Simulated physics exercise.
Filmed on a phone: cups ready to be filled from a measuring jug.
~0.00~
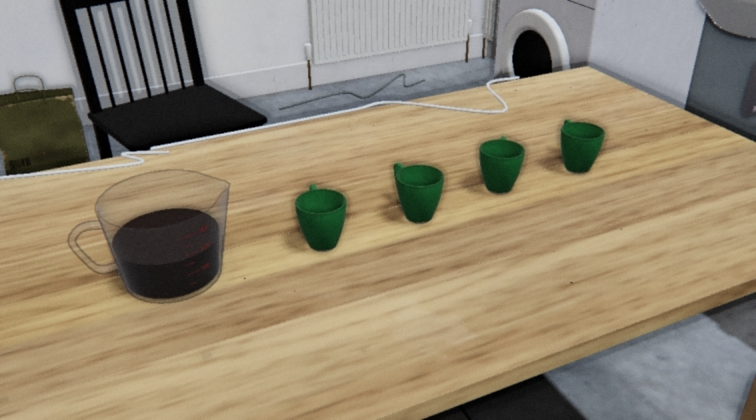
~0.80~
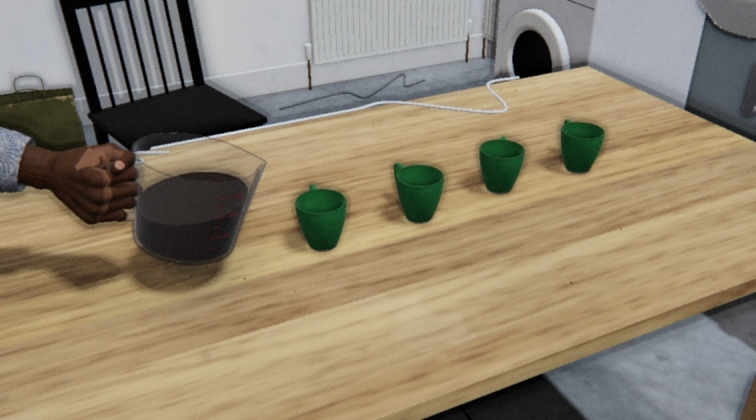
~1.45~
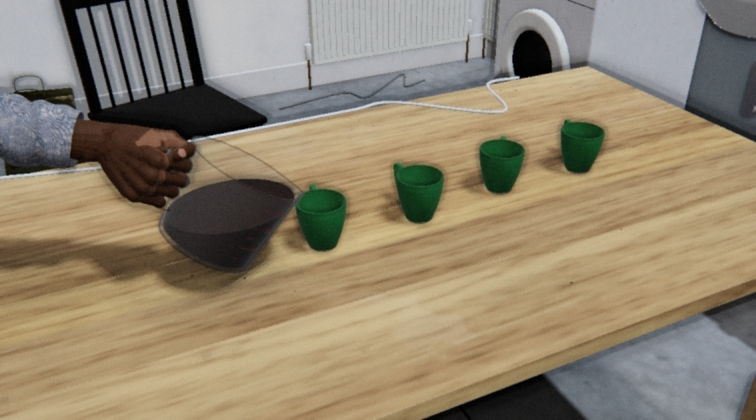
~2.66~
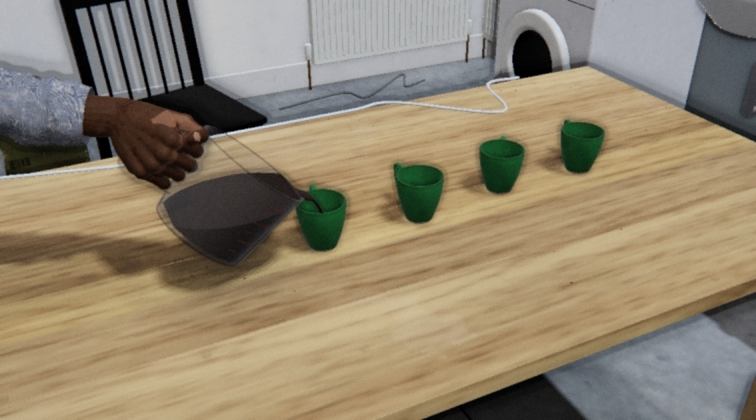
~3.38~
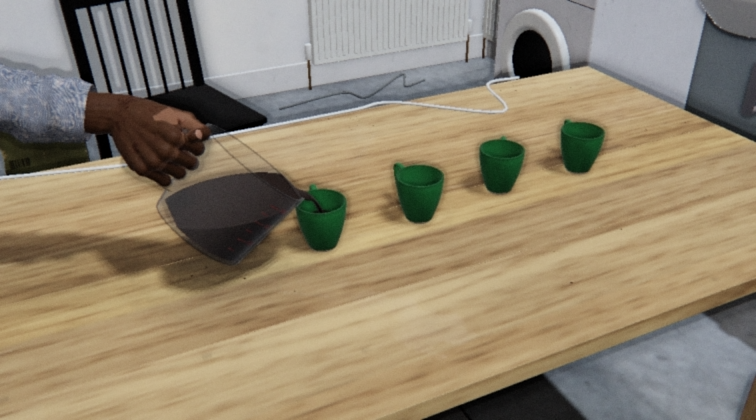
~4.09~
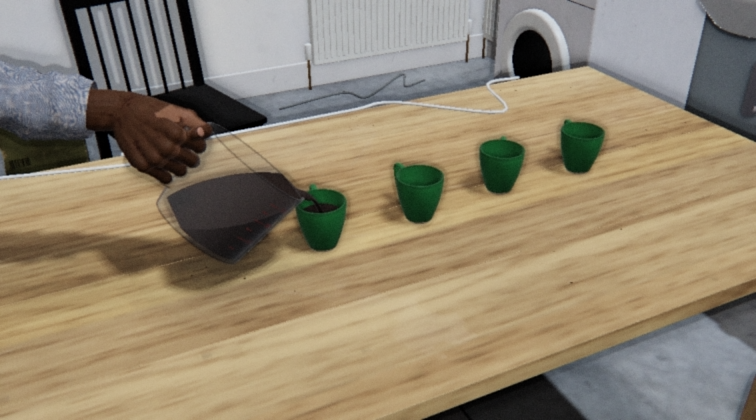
In the video, a hand lifts a clear measuring jug of dark liquid from a wooden table, moves it slightly right and tilts it, pouring a thin stream into the nearest of four green cups, where the liquid level rises.
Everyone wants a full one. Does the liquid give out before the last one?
No, it reaches the last one.
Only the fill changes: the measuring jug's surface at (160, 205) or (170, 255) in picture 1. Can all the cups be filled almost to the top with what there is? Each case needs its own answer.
Taking them in order, the supply is adequate and then lacking.
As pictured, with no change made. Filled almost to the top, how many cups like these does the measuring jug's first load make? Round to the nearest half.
It makes near 5.0.
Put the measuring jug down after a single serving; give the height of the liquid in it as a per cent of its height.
About 40 per cent.
Around 4.8 s, the first is about three quarters full.
Around 10.3 s, the first is done and the measuring jug has about three quarters of its load.
Around 26.8 s, all four are full and about a quarter of the coffee is over.
